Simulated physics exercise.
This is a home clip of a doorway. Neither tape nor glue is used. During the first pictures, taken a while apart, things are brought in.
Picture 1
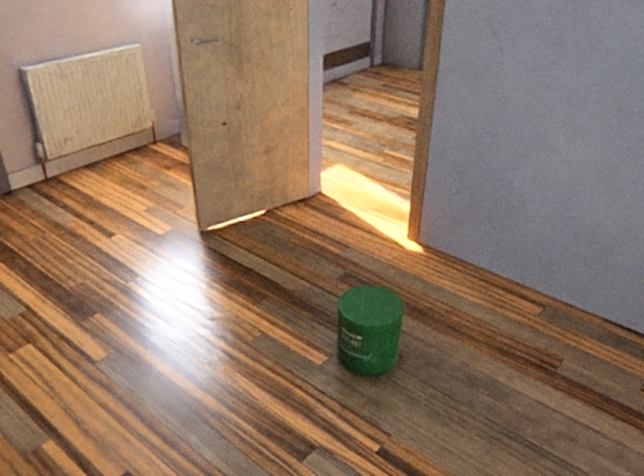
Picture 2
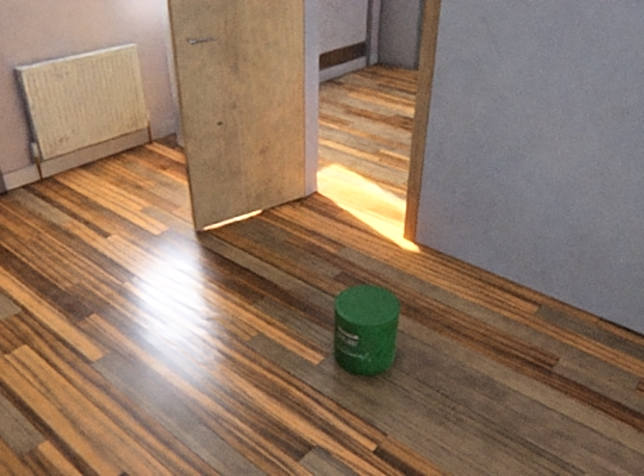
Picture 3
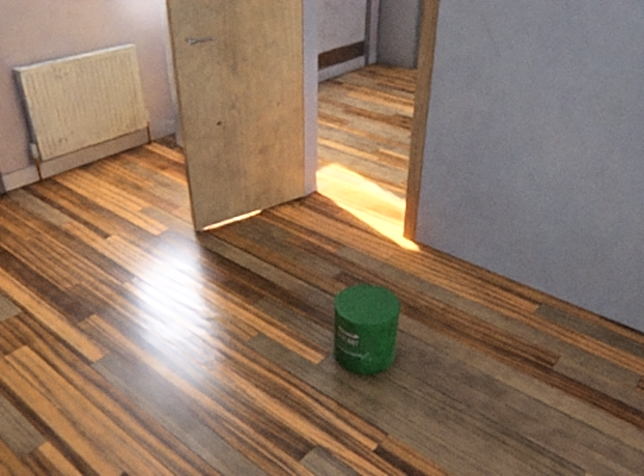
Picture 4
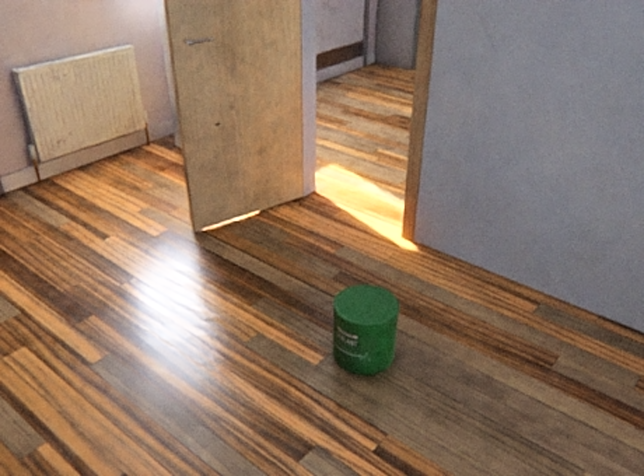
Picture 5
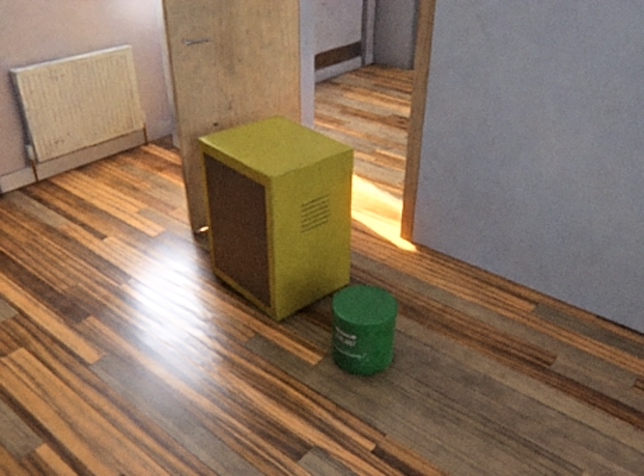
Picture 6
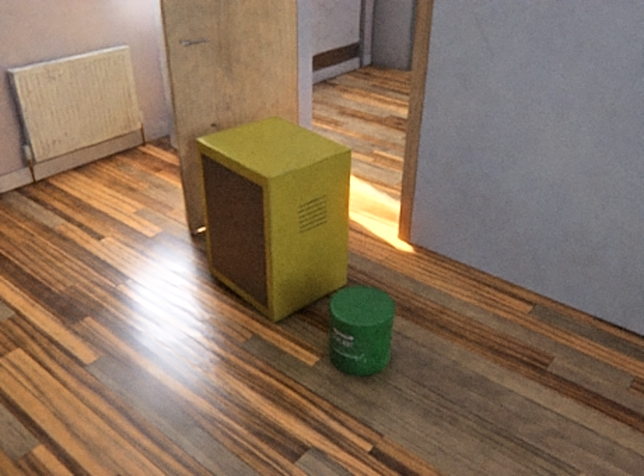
Yellow box-shaped appliance appearing beside a green pail on a wooden floor, in front of a wide-open door that stays still.
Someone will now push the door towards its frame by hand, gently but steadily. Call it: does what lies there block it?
Yes.
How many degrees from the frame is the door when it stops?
Around 75 degrees.
Then, 0.40 s on from there, open by 94°.
Then, 0.70 s on from there, open by 77°.
In the end, open by 74°; both unmoved. At the end, from the last picture's camera, yellow appliance near (276, 215).
